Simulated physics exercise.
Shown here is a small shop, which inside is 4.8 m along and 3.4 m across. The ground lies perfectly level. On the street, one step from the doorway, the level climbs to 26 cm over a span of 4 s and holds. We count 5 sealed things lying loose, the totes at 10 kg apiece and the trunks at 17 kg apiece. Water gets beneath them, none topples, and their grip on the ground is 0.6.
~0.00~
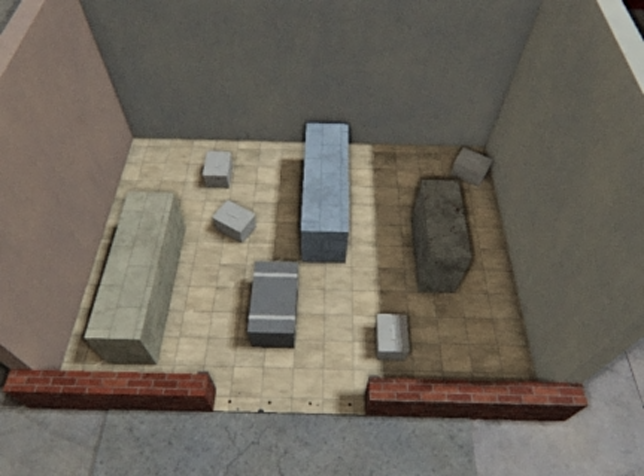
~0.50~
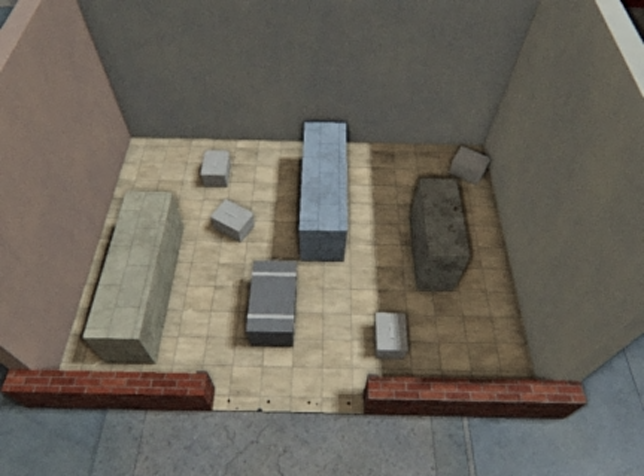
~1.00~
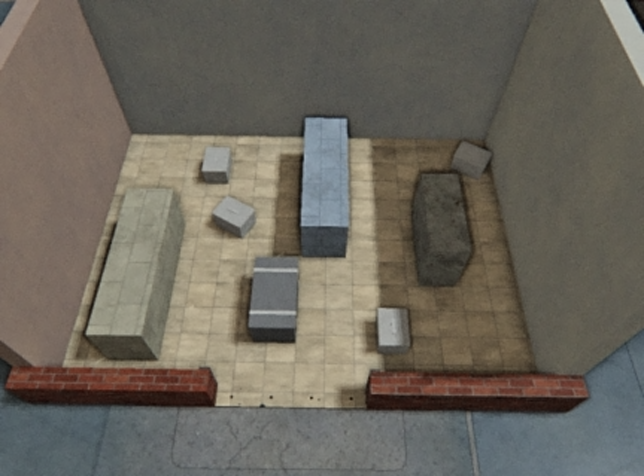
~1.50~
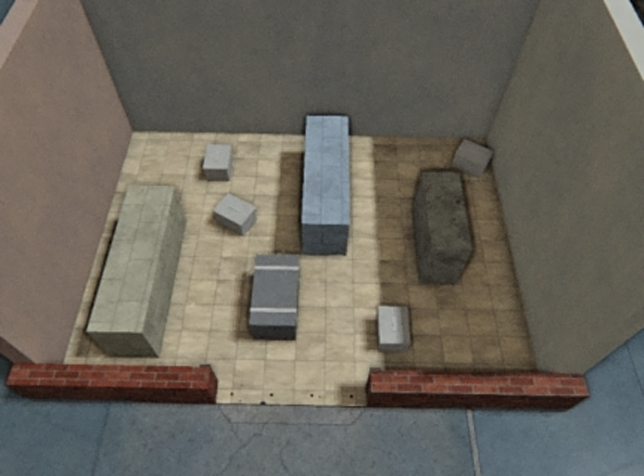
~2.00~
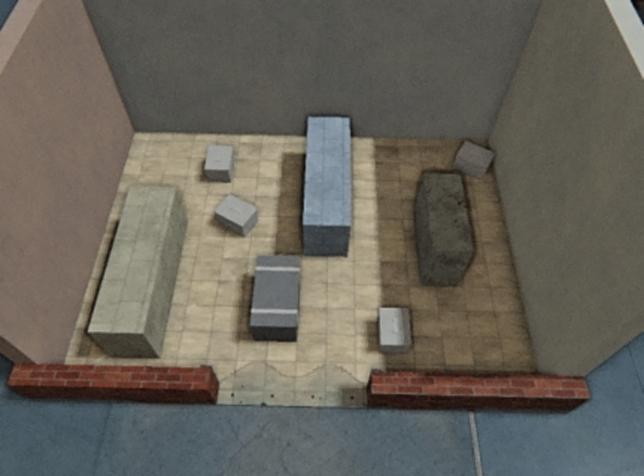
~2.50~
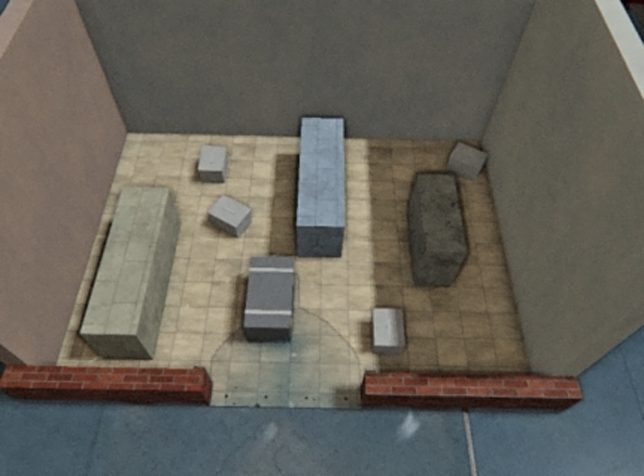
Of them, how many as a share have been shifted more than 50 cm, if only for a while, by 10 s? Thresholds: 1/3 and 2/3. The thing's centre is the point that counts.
2/3 or more.
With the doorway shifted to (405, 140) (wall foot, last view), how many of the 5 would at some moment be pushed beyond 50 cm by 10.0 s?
Count: 4.
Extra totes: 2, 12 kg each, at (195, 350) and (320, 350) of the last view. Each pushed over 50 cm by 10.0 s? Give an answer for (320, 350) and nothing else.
The answer is beyond the limit.
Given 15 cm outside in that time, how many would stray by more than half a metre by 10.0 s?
The answer would then be 2.
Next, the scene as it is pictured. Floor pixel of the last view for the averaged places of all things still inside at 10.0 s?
Close to pixel (294, 254).
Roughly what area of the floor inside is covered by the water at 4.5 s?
That flooded area is roughly 6.5 m2.
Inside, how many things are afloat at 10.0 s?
I count 4.
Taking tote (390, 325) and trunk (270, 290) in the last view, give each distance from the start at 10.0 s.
0 cm, 150 cm.
After 3.5 s 0 of 5 are over 50 cm from their spots; 0 afloat.
After 4.5 s 1 of 5 are over 50 cm from their spots; 0 afloat.
After 7.0 s 3 of 5 are over 50 cm from their spots; 3 afloat.
After 10.0 s 4 of 5 are over 50 cm from their spots, and 4 have been at some point; 4 afloat.
